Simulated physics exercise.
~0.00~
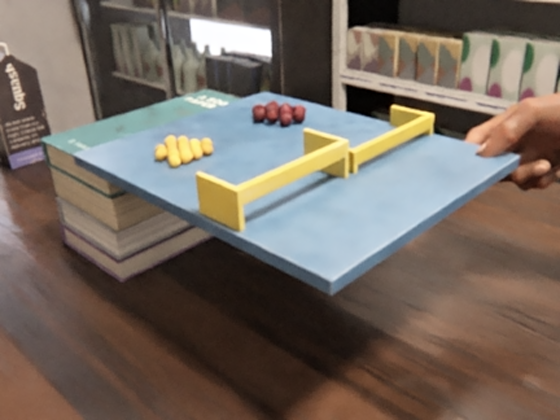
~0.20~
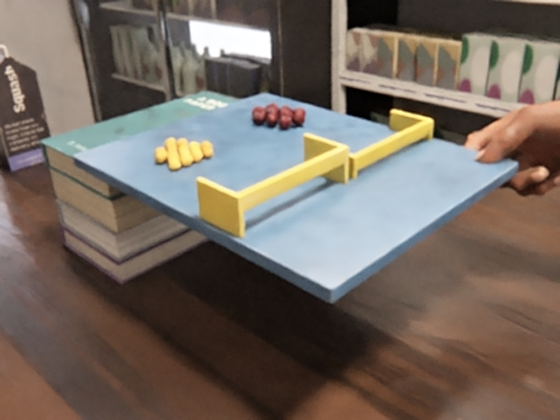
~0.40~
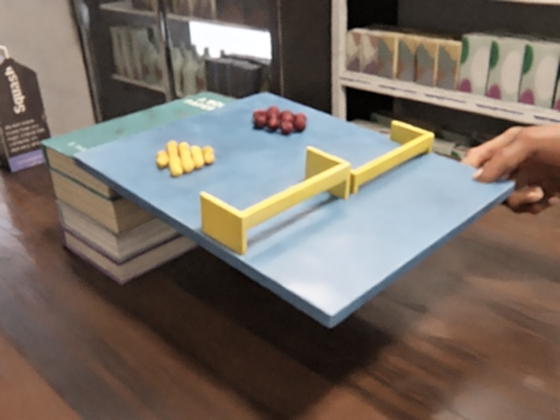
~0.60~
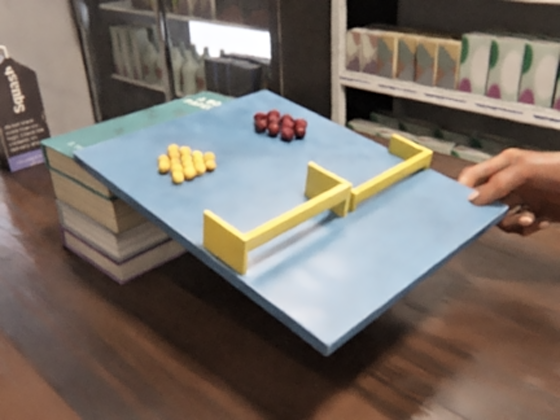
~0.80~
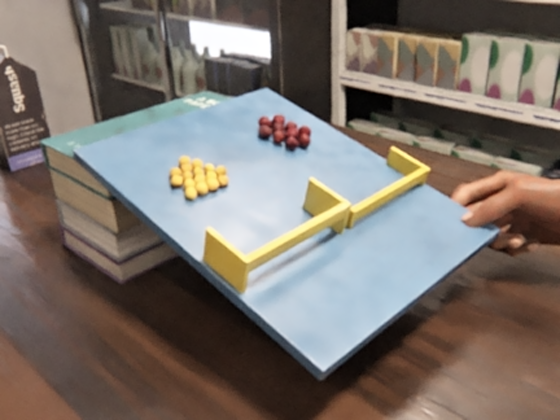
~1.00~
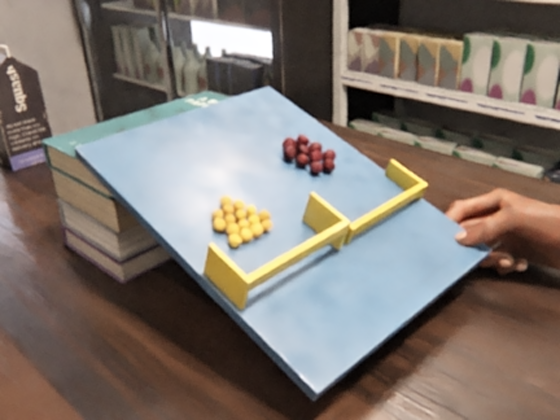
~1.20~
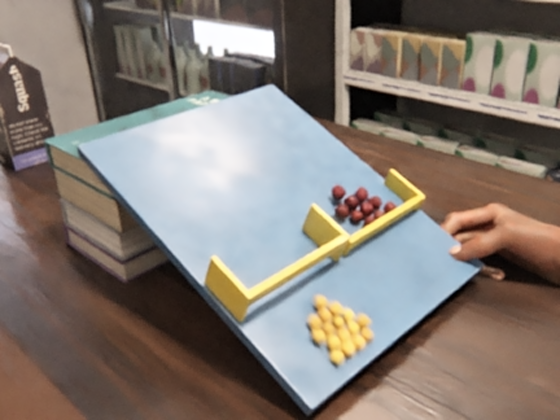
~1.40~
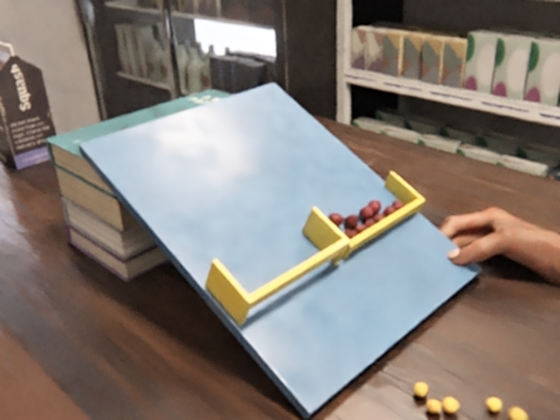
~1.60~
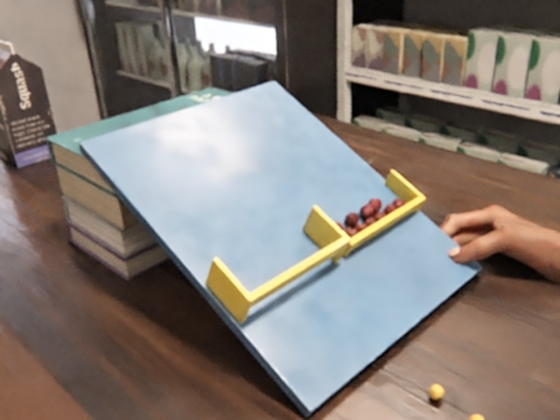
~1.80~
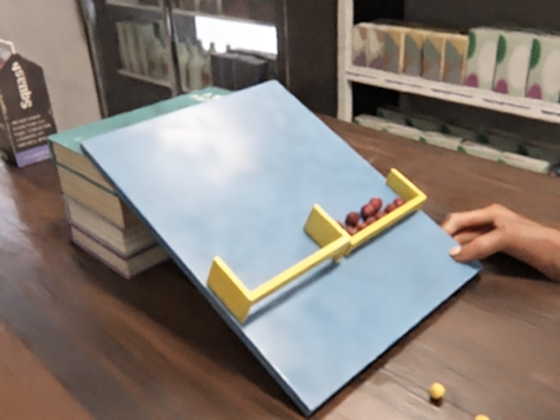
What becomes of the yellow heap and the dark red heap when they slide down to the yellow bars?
The yellow pieces slip under their bar and go off the board, while the dark red balls are stopped by their bar and stay behind it.
